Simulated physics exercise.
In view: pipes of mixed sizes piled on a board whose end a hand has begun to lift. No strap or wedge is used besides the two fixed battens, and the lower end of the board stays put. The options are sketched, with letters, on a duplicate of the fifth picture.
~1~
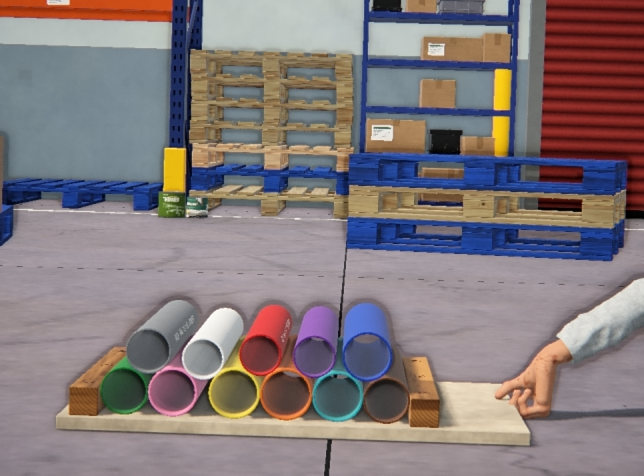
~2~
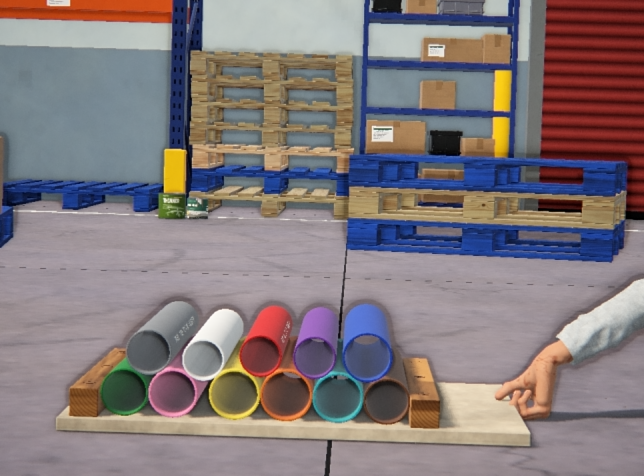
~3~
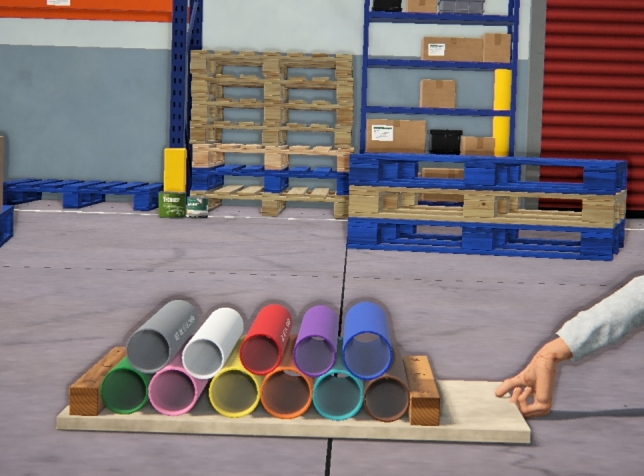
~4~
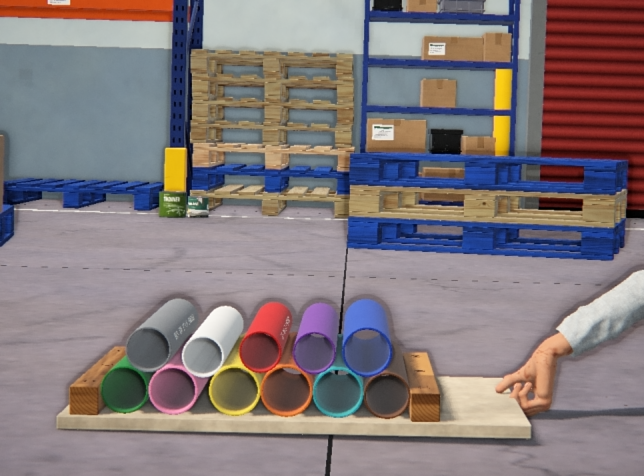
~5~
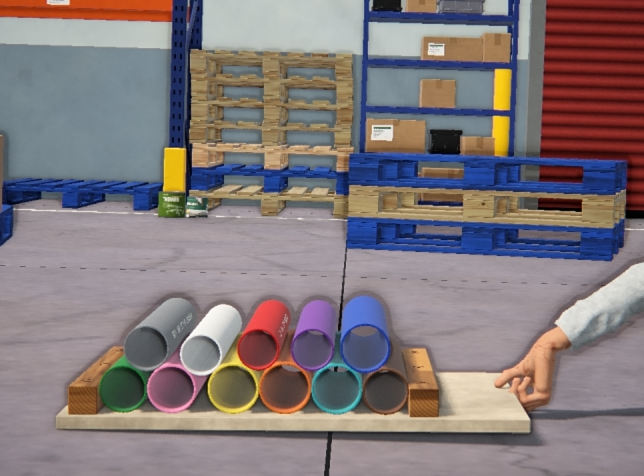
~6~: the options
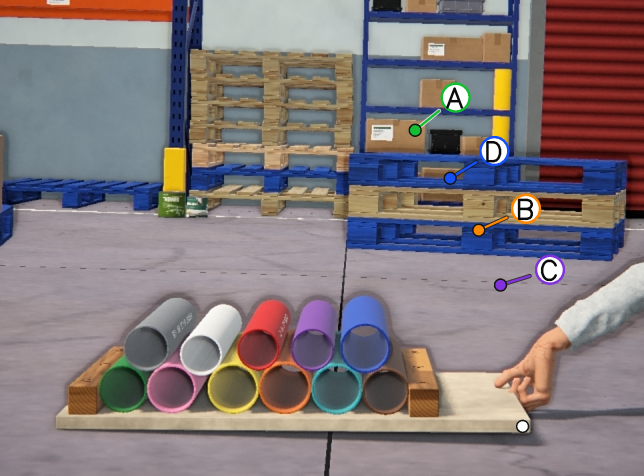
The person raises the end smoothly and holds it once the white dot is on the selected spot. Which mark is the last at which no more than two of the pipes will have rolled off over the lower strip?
No higher than B.
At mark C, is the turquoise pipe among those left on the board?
Yes, with C.
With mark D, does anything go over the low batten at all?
Yes, at D.
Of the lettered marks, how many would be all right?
The number is two.
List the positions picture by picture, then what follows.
In the first frame, yellow pipe (235, 393); orange pipe (286, 395); turquoise pipe (338, 397).
In the second frame, turquoise pipe (338, 398); brown pipe (387, 401).
In the third frame, board (299, 391); turquoise pipe (338, 396); brown pipe (387, 399); grey pipe (149, 350).
In the fourth frame, board (299, 388); green pipe (124, 390); pink pipe (173, 390).
In the fifth frame, board (298, 386); green pipe (124, 389); pink pipe (172, 389).
On the copy, A at (415, 130); B at (479, 230); C at (500, 285); D at (450, 179); the white dot at (523, 426).
On B. First, board at 16°.
Then, board at 26°.
Finally, board at 26°, none over the low batten.
By contrast, A five over the low batten; C none over the low batten; D five over the low batten.
